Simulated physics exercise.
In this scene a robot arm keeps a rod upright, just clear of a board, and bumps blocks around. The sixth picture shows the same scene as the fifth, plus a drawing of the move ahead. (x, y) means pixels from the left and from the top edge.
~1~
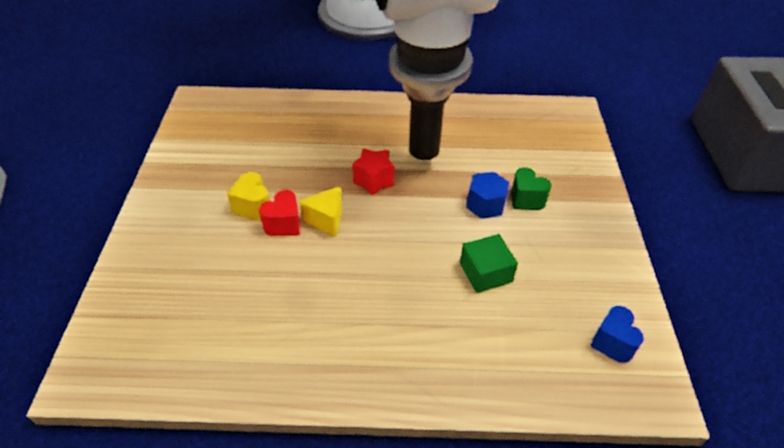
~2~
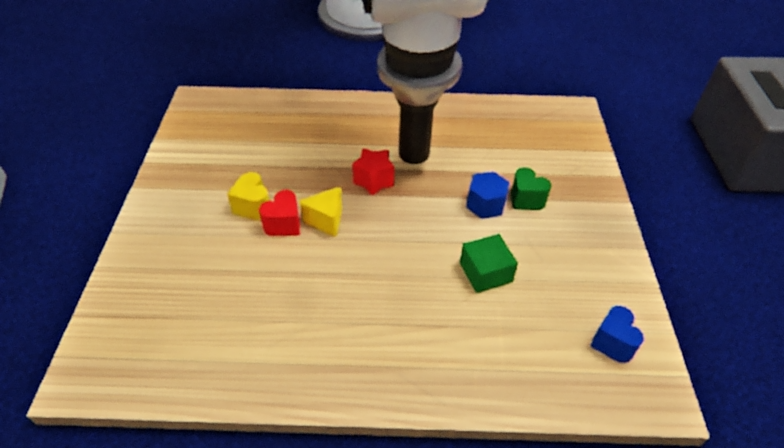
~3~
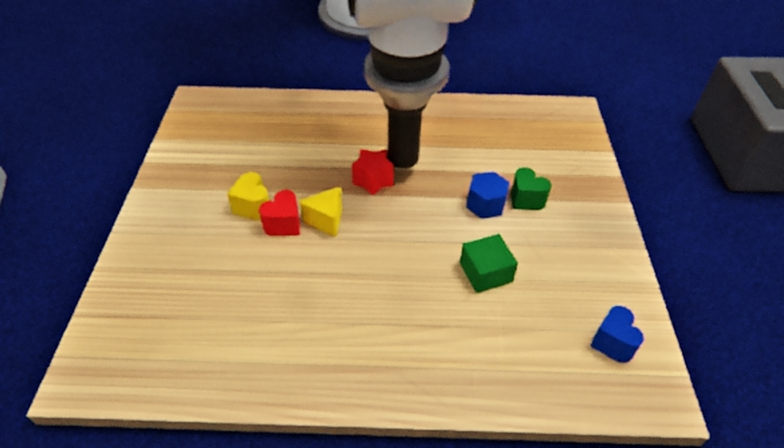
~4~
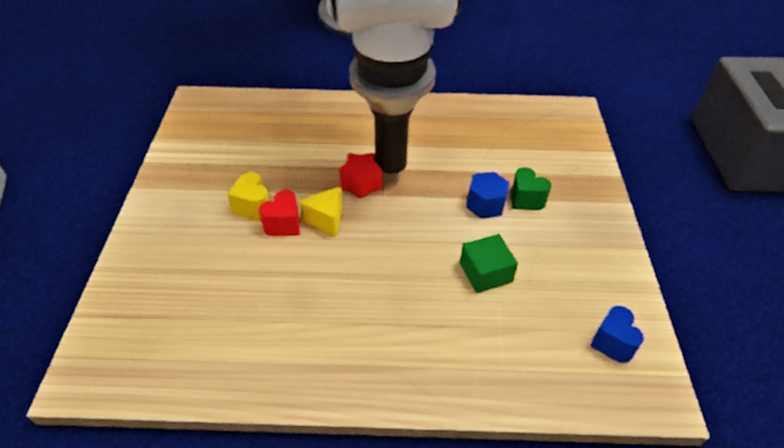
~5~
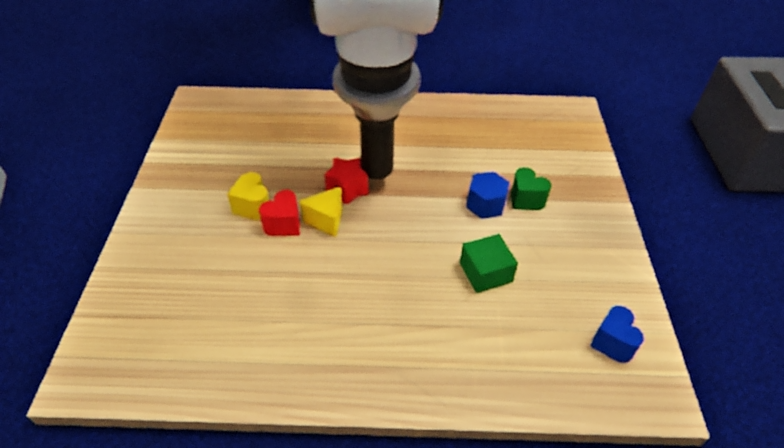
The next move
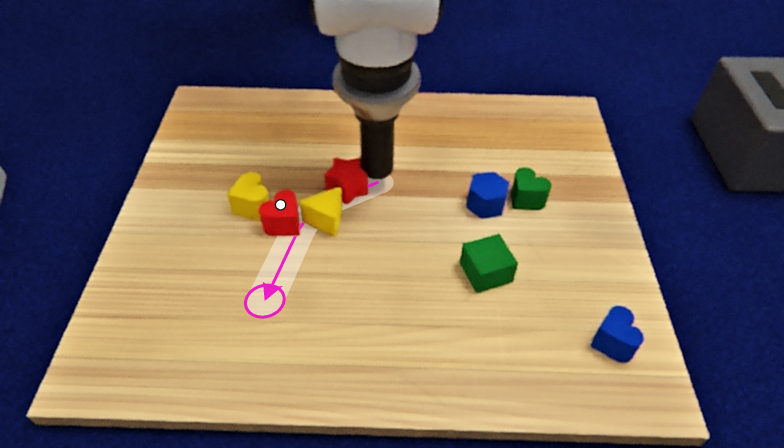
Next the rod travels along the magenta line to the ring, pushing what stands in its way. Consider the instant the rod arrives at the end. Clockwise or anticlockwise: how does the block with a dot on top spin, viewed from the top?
It spins anti-clockwise.
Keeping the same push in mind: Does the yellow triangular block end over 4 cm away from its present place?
That would be a yes.
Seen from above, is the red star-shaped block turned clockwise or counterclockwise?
From above, the turn goes clockwise.
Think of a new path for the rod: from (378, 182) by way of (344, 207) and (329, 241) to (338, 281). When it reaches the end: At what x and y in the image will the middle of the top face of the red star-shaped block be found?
I'd guess (308, 181).
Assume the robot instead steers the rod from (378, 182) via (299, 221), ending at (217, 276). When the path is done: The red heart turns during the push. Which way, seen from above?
Seen from overhead, it turns clockwise.
The drawn path runs from (378, 182) via (324, 205) and (290, 247), ending at (265, 301); the dot is on the red heart.
On the path given first. One third of the way, rod at (322, 192); red heart at (263, 213); yellow triangular block at (311, 214), turned 45° anticlockwise; red star-shaped block at (288, 186), turned 20° clockwise.
Two thirds of the way, rod at (287, 234); yellow heart at (240, 186), turned 15° clockwise; red heart at (248, 219), turned 25° anticlockwise; yellow triangular block at (300, 251); red star-shaped block at (273, 192), turned 55° clockwise.
At the end, rod at (261, 288); yellow heart at (240, 186), turned 15° clockwise; red heart at (248, 219), turned 25° anticlockwise; yellow triangular block at (303, 270), turned 170° anticlockwise; red star-shaped block at (273, 192), turned 55° clockwise.
